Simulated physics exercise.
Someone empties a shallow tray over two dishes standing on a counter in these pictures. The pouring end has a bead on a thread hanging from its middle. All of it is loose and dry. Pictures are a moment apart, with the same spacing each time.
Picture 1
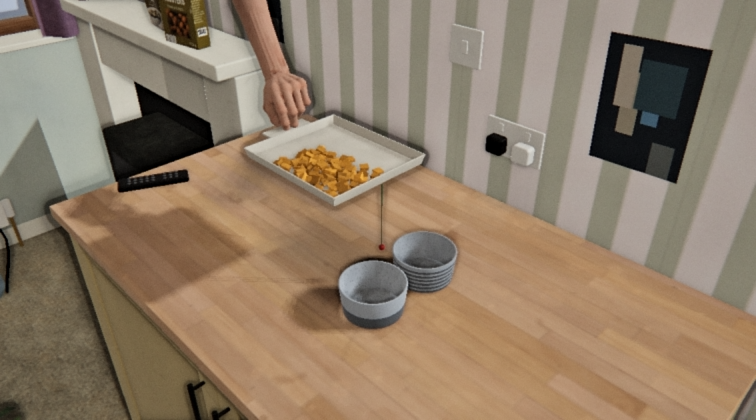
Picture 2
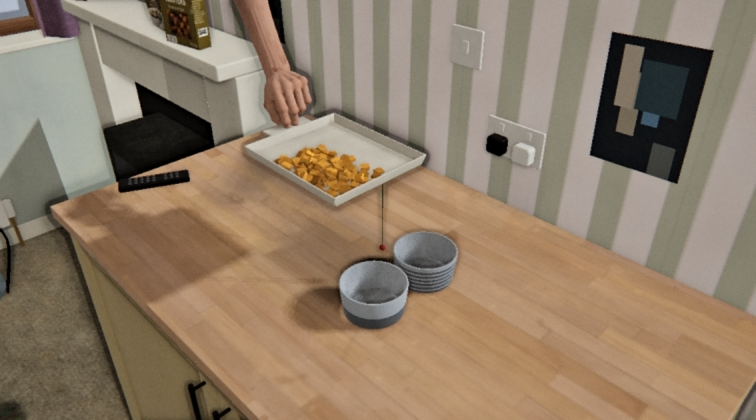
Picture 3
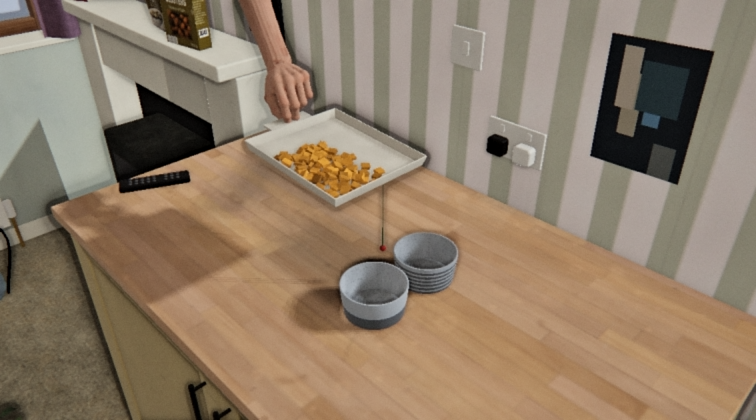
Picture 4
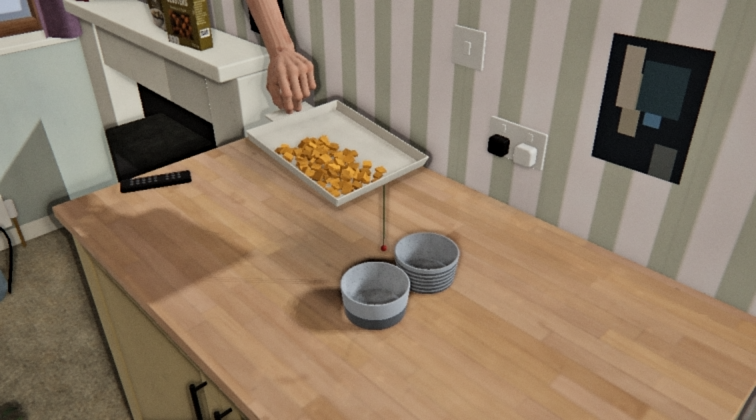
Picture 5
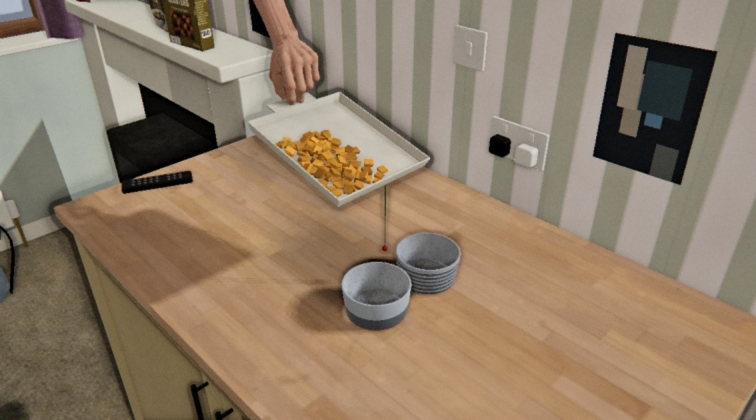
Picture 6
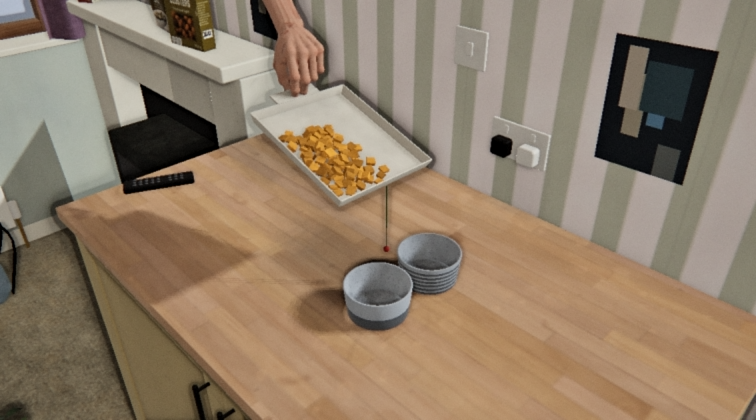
The clip opens on a hand holding a shallow white tray of small orange-brown pieces, nearly level, above two grey bowls on a wooden counter. The hand then gradually raises the tray's back end, tilting it toward the bowls, while the pieces stay on the tray and the bowls stand still.
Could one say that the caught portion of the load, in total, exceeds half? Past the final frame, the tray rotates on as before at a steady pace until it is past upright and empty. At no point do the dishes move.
Yes, it exceeds half.
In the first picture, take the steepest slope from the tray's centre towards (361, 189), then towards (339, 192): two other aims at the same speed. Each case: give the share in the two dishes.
The first try gives close to 70 percent; the next gives 40 percent.
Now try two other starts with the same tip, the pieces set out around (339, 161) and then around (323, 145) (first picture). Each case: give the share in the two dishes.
Estimate: 80 % first, 90 % second.
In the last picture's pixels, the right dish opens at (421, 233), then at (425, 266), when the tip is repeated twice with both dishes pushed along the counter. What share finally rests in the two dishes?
10 %, 80 %.
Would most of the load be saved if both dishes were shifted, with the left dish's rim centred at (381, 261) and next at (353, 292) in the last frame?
At place one the minor share; at place two the bulk.
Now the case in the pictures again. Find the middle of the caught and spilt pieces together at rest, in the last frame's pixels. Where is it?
The centre comes to rest close to (393, 304).
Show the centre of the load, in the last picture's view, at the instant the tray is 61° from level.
Look close to (368, 173) in the last picture.
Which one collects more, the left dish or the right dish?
It's the leftmost dish that ends with more.
Soon, tray tipped steeply; nearly all on the tray; a stray few in the air.
A while on, tray tipped right over; about a third on the tray; about a quarter in the left dish; a small part in the right dish; a stray few outside both; about a quarter in the air.
Towards the end, tray tipped past a quarter turn; about two thirds in the left dish; about a quarter in the right dish; a small part outside both.
Finally, tray tipped past a quarter turn; about two thirds in the left dish; about a quarter in the right dish; a small part outside both.
